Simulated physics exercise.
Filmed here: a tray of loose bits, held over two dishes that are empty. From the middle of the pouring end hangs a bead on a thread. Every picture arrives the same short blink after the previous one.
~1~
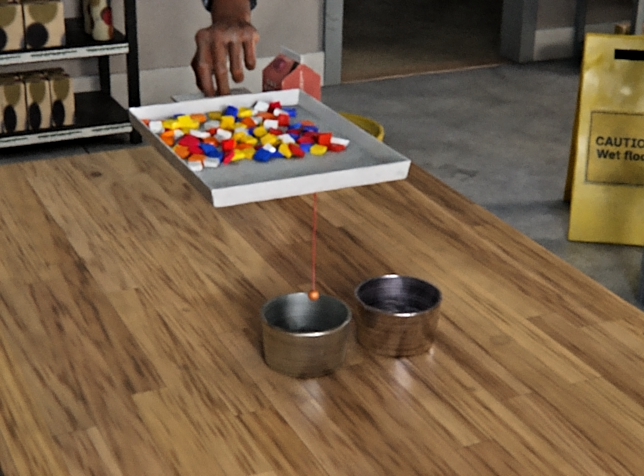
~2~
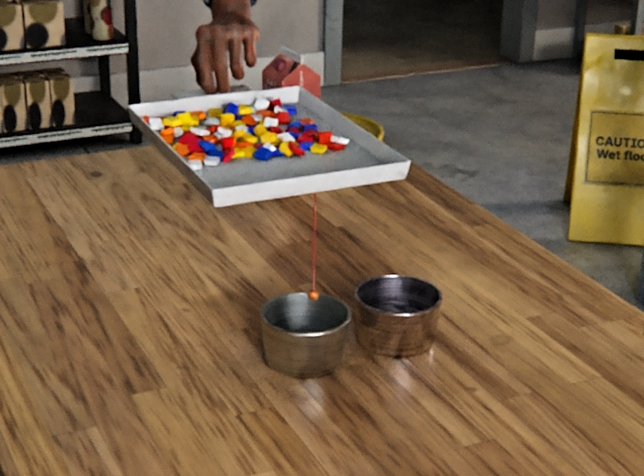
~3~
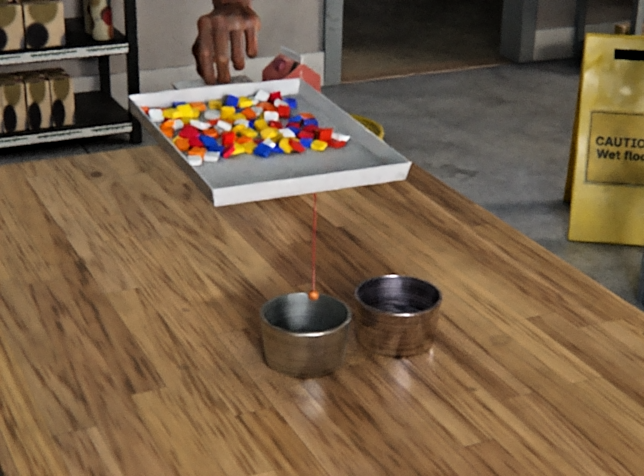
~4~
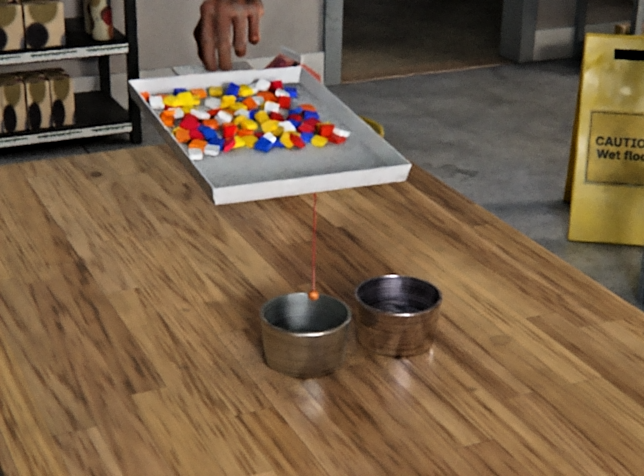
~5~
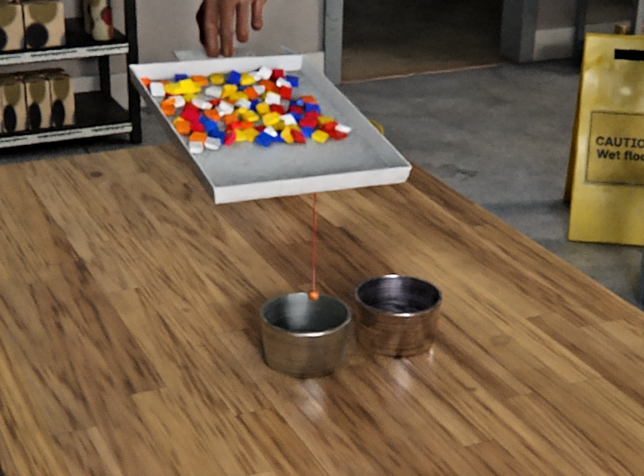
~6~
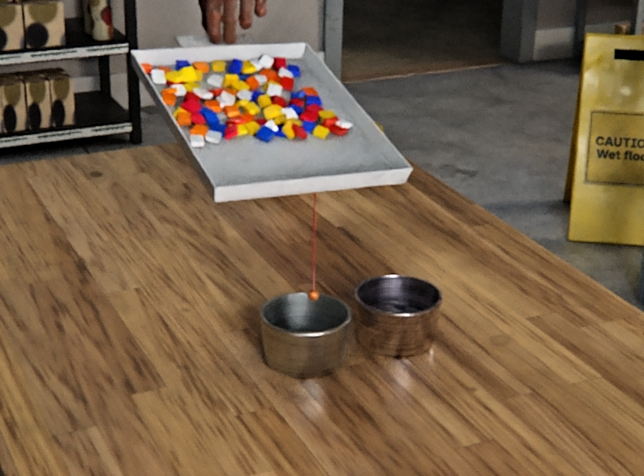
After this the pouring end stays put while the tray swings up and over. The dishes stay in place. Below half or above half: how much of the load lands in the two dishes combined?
Most likely the spill will be the greater part.
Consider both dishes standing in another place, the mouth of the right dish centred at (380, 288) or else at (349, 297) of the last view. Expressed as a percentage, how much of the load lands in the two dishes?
In the first position around 10 percent, in the second around 10 percent.
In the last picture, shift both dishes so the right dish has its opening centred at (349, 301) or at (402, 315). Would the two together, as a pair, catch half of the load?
In the first position a minority, in the second a majority.
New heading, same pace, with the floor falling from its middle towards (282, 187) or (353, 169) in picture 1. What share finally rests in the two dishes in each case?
In turn, 10 percent and then 80 percent.
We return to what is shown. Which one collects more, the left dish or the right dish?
Simple - it is the one placed right.
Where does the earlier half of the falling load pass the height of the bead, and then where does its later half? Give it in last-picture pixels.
The opening part goes through (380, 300); what follows goes through (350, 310).
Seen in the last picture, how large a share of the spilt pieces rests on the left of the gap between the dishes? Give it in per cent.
Roughly 40 in a hundred.
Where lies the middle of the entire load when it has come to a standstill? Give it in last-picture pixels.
Centre at rest: Close to (378, 368).
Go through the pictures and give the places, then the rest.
In the first picture, corners of the pouring end (215, 189) and (406, 160), level; middle of the load (242, 132), mosaic tiles; left dish (324, 350); right dish (418, 330); bead on its thread (313, 295).
In the second picture, corners of the pouring end (215, 188) and (406, 161), level; middle of the load (242, 130).
In the third picture, corners of the pouring end (215, 188) and (407, 162), tipped barely, lowest at the right corner; middle of the load (242, 124).
In the fourth picture, corners of the pouring end (216, 187) and (407, 163), tipped a little, lowest at the right corner; middle of the load (243, 114).
In the fifth picture, corners of the pouring end (217, 186) and (408, 165), tipped a little, lowest at the right corner; middle of the load (244, 105).
In the sixth picture, corners of the pouring end (218, 185) and (408, 167), tipped a little, lowest at the right corner; middle of the load (245, 96); left dish (324, 350); right dish (418, 330).
Just after the last frame, tray tipped steeply; almost all on the tray; about a tenth in the air.
A moment on, tray tipped right over; the larger part on the tray; just a few in the left dish; just a few in the right dish; about a tenth outside both; just a few in the air.
Further on, tray tipped past a quarter turn; about a tenth in the left dish; roughly a quarter in the right dish; roughly two thirds outside both.
When it is over, tray tipped past a quarter turn; about a tenth in the left dish; roughly a quarter in the right dish; roughly two thirds outside both.
